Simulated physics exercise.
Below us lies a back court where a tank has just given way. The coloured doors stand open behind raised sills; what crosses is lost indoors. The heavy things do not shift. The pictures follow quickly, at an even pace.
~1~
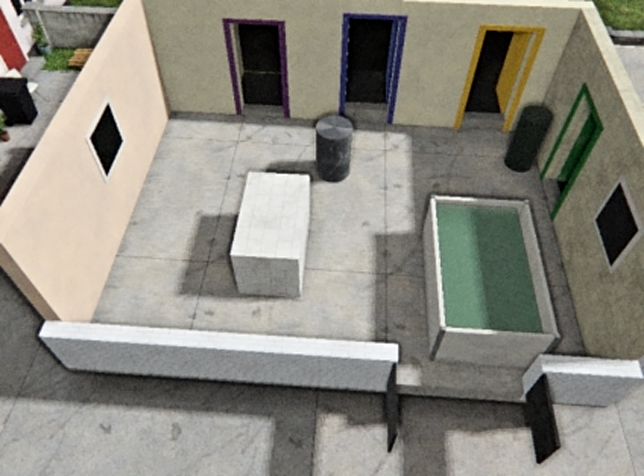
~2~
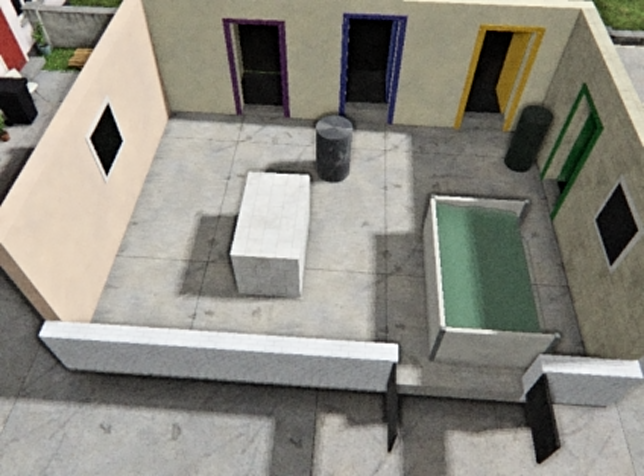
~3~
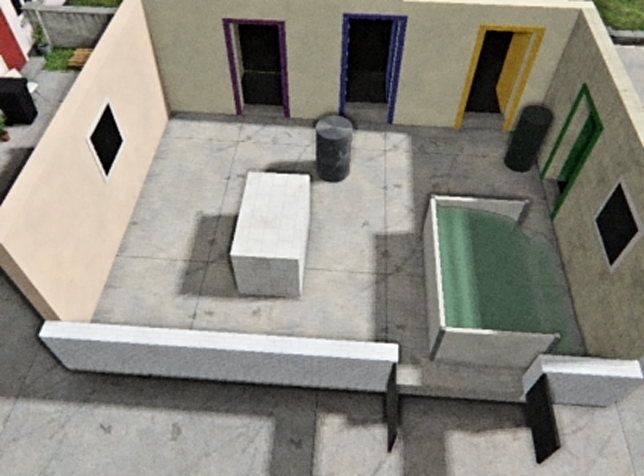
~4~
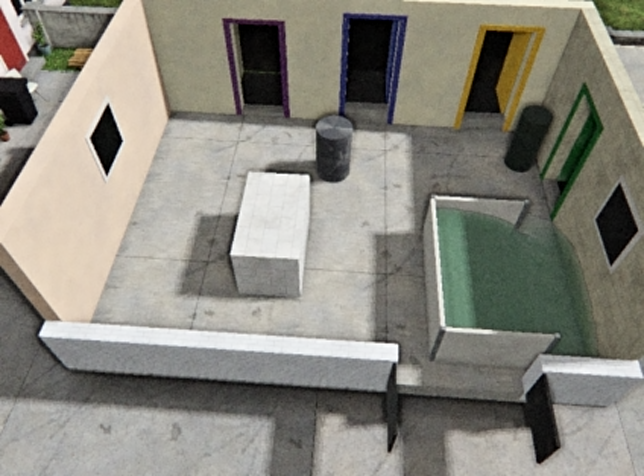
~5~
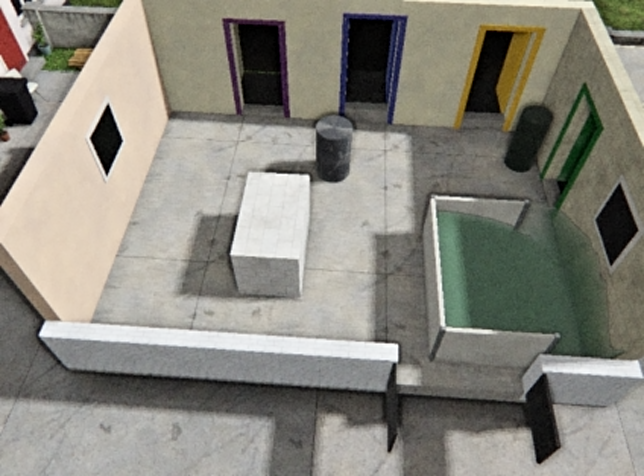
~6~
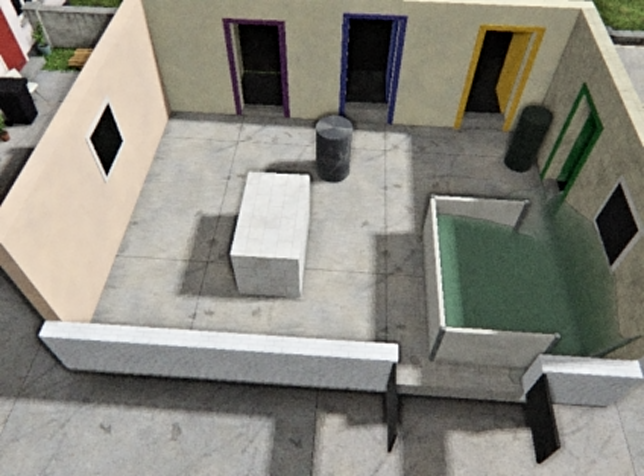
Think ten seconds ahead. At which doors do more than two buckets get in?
In the end: The blue door stays under that; the green door takes more than that; the yellow door stays under that; the purple door stays under that.
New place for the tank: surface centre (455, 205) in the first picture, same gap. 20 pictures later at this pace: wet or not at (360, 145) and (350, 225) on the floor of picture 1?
In turn: Awash, no water.
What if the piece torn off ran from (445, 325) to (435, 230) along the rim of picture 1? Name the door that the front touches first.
The purple-painted one.
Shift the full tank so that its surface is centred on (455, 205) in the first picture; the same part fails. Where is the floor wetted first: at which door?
It is the one in green.
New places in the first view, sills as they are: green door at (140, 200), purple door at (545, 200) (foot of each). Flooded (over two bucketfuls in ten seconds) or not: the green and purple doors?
Then: Green lets less in; purple lets more in.
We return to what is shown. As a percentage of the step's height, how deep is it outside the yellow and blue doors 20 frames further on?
Near 50 and 30 in a hundred.
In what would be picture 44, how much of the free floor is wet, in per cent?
About 60 per cent.
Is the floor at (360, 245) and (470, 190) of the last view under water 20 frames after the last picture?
As listed: Not flooded, wet.
A moment on, water covers 15 % of the floor; the blue door not reached, the green door under two buckets in, the yellow door not reached, the purple door not reached.
Next, water covers 30 % of the floor; the blue door wet at the sill, nothing in, the green door over two buckets in, the yellow door wet at the sill, nothing in, the purple door not reached.
Then, water covers 40 % of the floor; the blue door wet at the sill, nothing in, the green door far over two buckets in, the yellow door wet at the sill, nothing in, the purple door wet at the sill, nothing in.
Later, water covers 60 % of the floor; the blue door wet at the sill, nothing in, the green door far over two buckets in, the yellow door wet at the sill, nothing in, the purple door wet at the sill, nothing in.
In the end, water covers 95 % of the floor; the blue door wet at the sill, nothing in, the green door far over two buckets in, the yellow door wet at the sill, nothing in, the purple door wet at the sill, nothing in.
